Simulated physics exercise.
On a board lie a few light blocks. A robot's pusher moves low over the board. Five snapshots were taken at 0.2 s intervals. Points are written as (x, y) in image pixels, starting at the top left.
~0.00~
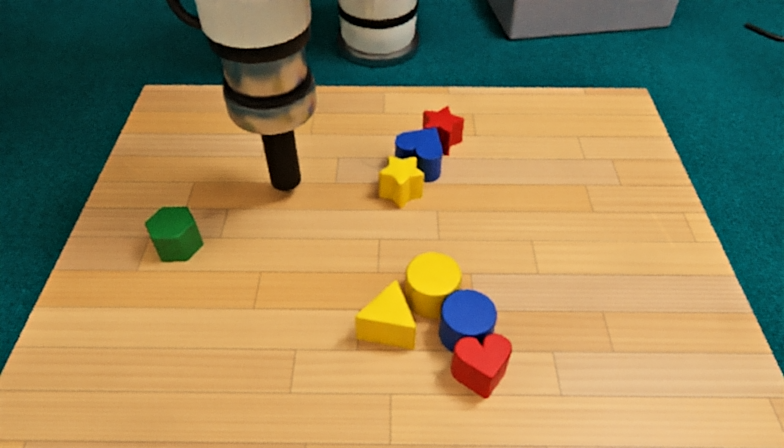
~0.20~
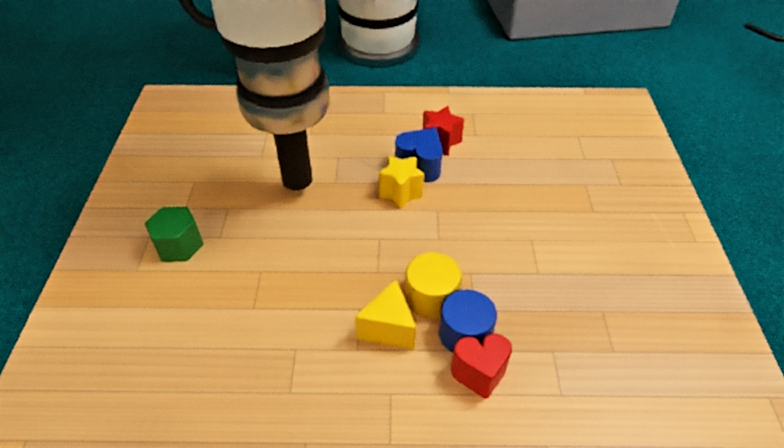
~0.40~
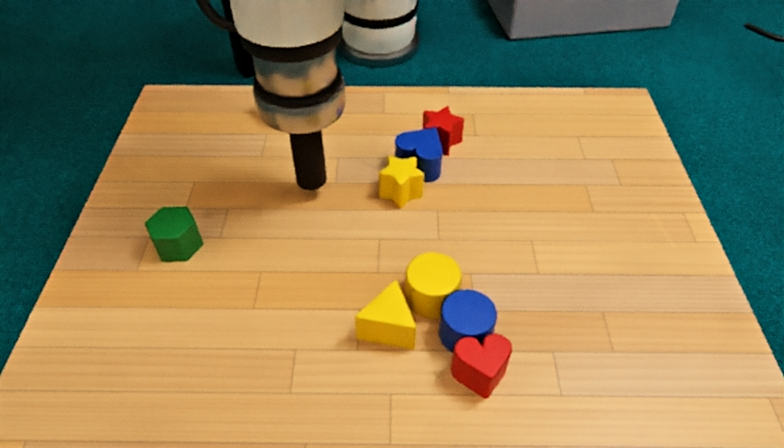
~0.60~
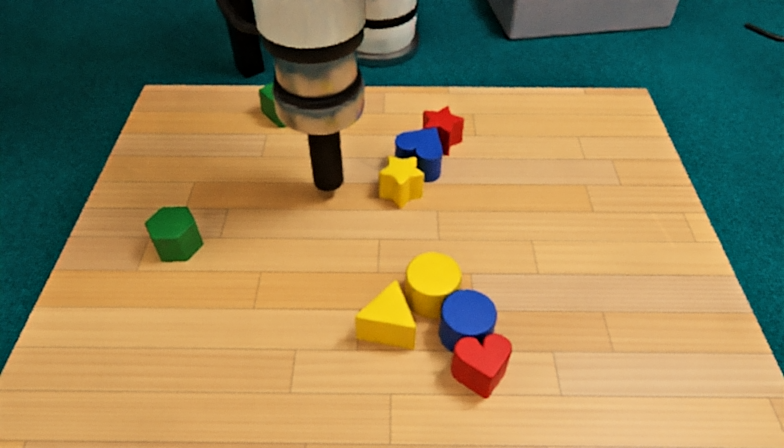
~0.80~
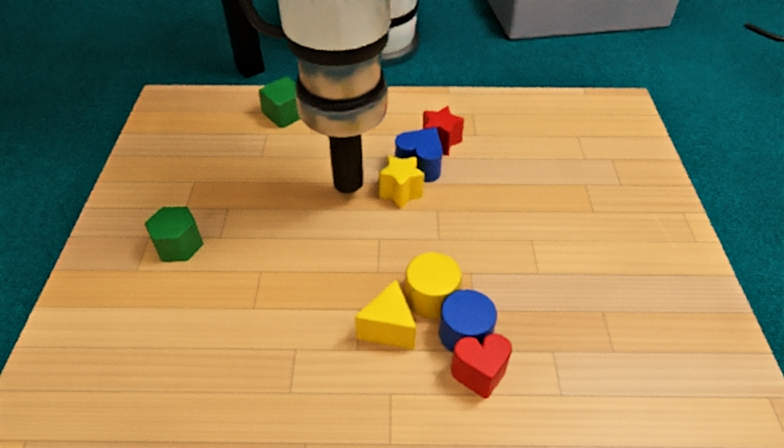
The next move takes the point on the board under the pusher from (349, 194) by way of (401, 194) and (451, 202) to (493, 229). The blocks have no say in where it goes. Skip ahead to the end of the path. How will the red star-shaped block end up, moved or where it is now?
That block stays in place.
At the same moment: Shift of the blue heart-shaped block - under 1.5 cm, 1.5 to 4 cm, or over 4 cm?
Ends under 1.5 cm away.
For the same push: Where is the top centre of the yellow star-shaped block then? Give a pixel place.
It sits at (503, 178).
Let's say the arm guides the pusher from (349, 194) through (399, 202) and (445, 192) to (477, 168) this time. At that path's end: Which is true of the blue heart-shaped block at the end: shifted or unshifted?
Somewhere new.
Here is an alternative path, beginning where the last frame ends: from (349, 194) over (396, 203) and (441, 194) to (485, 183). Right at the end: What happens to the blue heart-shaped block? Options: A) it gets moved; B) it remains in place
Option A.
On the path given first. One third of the way, pusher at (402, 182); yellow star-shaped block at (434, 170), turned 20° anticlockwise; blue heart-shaped block at (430, 142), turned 30° anticlockwise.
Two thirds of the way, pusher at (453, 191); yellow star-shaped block at (485, 174), turned 30° anticlockwise; blue heart-shaped block at (432, 142), turned 35° anticlockwise.
At the end, pusher at (495, 218); yellow star-shaped block at (503, 178), turned 75° anticlockwise; blue heart-shaped block at (432, 142), turned 35° anticlockwise; red star-shaped block in place.
